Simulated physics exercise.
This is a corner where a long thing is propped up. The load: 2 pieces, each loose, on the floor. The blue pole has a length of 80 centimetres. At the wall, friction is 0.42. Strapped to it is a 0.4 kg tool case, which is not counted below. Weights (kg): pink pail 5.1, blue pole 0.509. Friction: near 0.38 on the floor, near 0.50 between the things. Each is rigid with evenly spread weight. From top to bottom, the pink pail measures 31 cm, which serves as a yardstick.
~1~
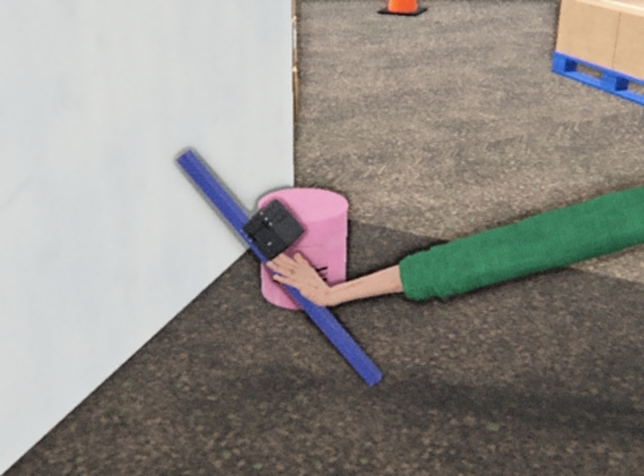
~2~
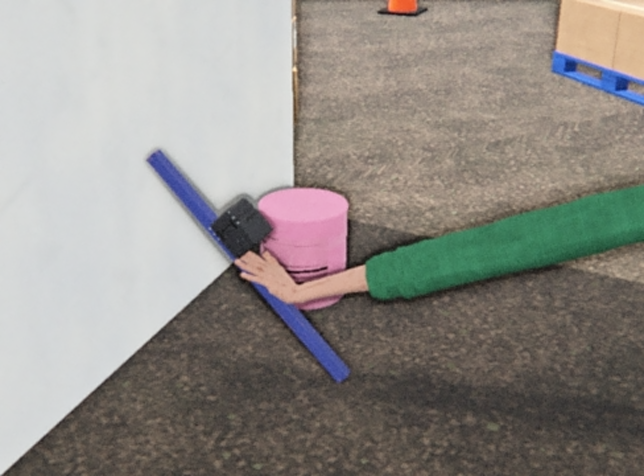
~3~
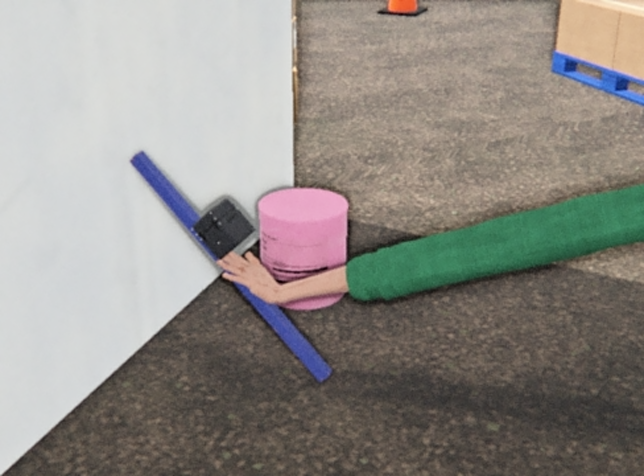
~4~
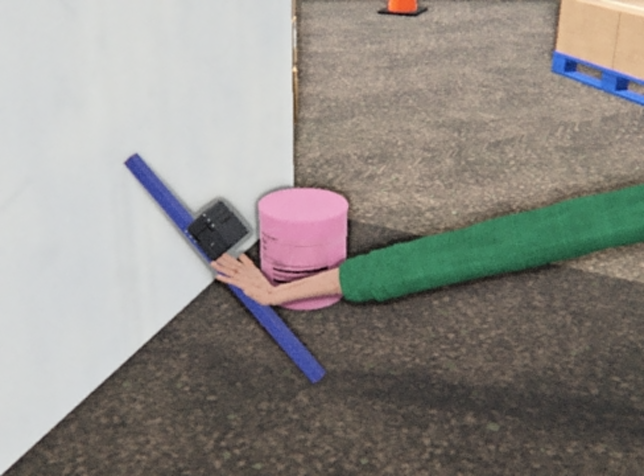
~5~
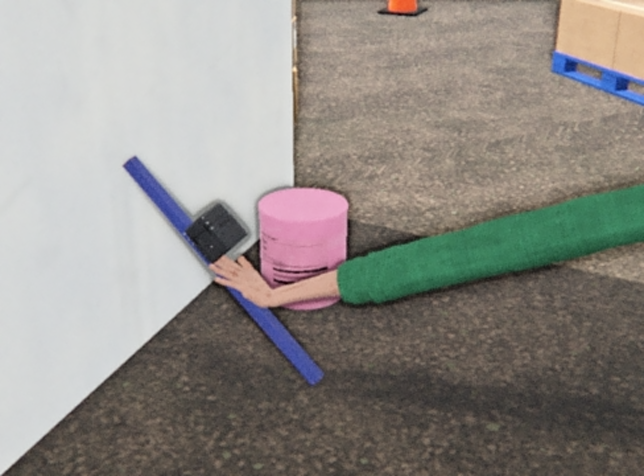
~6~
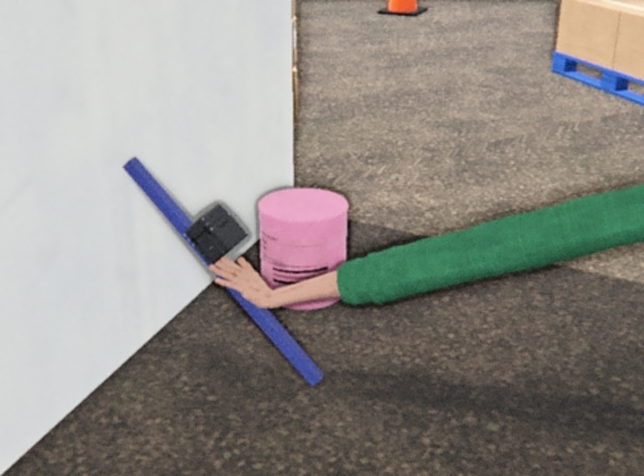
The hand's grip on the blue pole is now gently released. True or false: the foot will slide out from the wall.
True.
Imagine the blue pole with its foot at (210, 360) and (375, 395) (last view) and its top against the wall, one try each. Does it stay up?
Trial 1: Stable; trial 2: Slips.
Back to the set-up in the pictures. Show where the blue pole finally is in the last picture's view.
It settles close to (268, 368).
Then, 0.50 s after the last picture, blue pole sunk by 13° near (244, 298).
Then, 0.60 s after the last picture, blue pole sunk by 27° near (257, 326).
Then, 0.70 s after the last picture, blue pole sunk by 46° near (268, 370).
At rest, tipped over on the floor, blue pole; pink pail in place, give or take 10 cm. Seen from the same camera at the end, blue pole near (268, 368). The pole gives way.
